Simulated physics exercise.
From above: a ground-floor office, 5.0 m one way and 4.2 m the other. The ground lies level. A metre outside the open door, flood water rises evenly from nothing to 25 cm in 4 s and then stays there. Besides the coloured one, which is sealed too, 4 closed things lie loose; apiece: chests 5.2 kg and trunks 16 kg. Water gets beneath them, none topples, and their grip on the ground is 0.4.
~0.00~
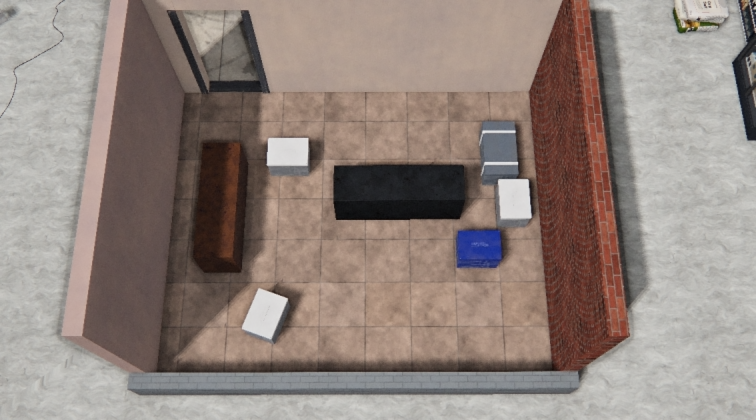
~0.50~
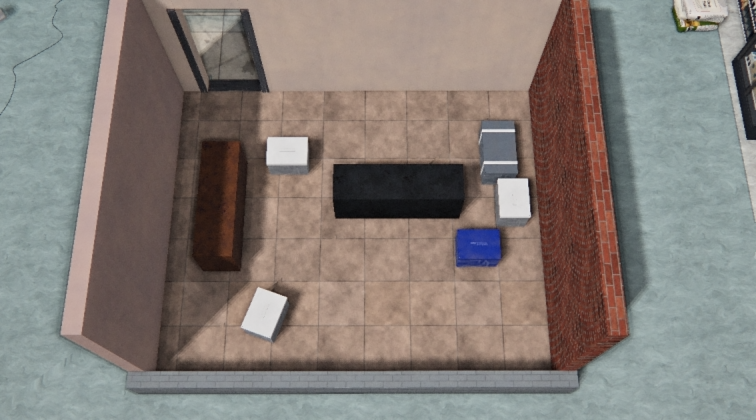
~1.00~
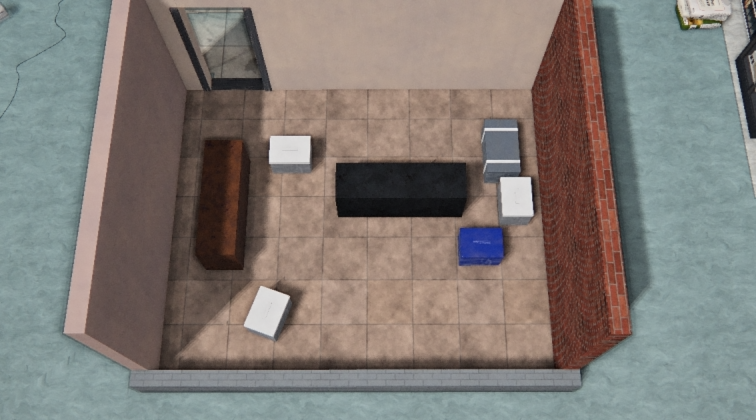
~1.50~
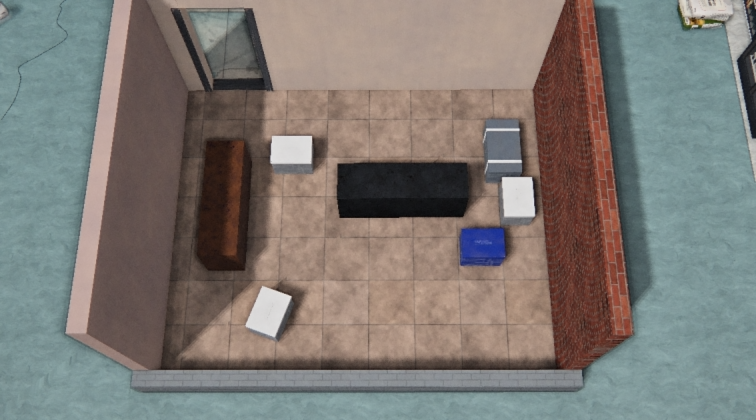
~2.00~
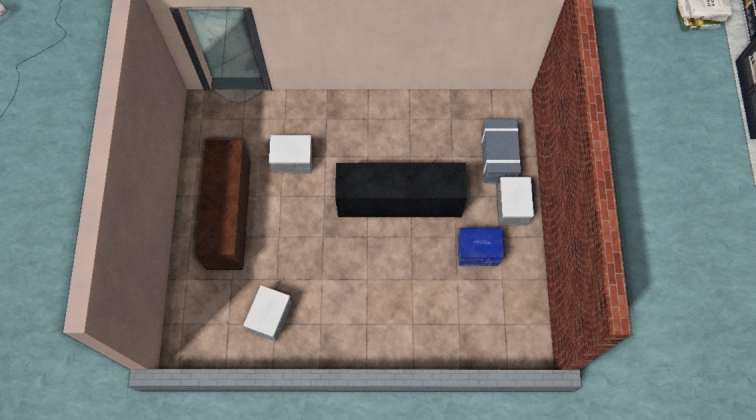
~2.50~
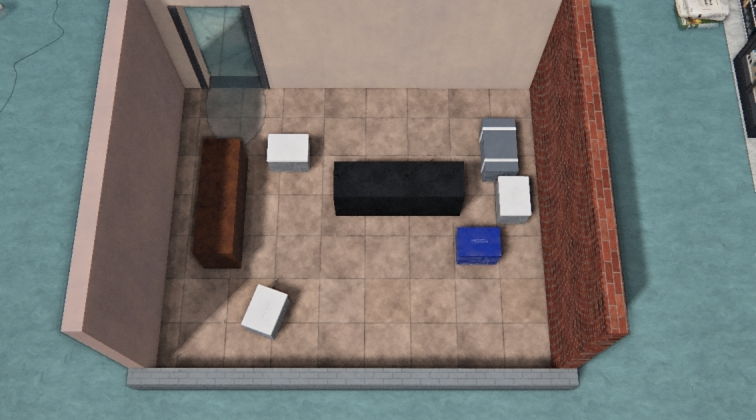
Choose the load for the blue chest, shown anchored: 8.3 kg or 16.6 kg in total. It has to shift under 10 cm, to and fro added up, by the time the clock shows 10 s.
Verdict: The lower weight is enough.
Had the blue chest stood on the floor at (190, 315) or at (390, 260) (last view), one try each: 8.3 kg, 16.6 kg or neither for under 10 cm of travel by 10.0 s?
In turn: Neither is enough; the smaller is enough.
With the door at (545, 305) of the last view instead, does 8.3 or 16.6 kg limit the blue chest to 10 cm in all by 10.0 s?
Then neither load is enough.
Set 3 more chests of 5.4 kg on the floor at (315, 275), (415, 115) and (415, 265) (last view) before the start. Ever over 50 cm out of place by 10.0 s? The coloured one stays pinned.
In turn: Past it, under, short of it.
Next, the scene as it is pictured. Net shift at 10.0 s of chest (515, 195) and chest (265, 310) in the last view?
In that order: 0 cm, 60 cm.
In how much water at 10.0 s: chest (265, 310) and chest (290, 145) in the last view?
Roughly 5 and 4 cm.
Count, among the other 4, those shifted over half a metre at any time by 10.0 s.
That makes 2.
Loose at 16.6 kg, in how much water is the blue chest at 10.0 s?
About 4 cm.
After 3.5 s the blue chest would be 0 cm from its start with 8.3 kg and 0 cm from its start with 16.6 kg; 0 cm of water round it then.
After 4.5 s the blue chest would be 0 cm from its start with 8.3 kg and 0 cm from its start with 16.6 kg; 0 cm of water round it then.
After 7.0 s the blue chest would be 0 cm from its start with 8.3 kg and 0 cm from its start with 16.6 kg; 0 cm of water round it then.
After 10.0 s the blue chest would be 0 cm from its start with 8.3 kg and 0 cm from its start with 16.6 kg; 4 cm of water round it then.
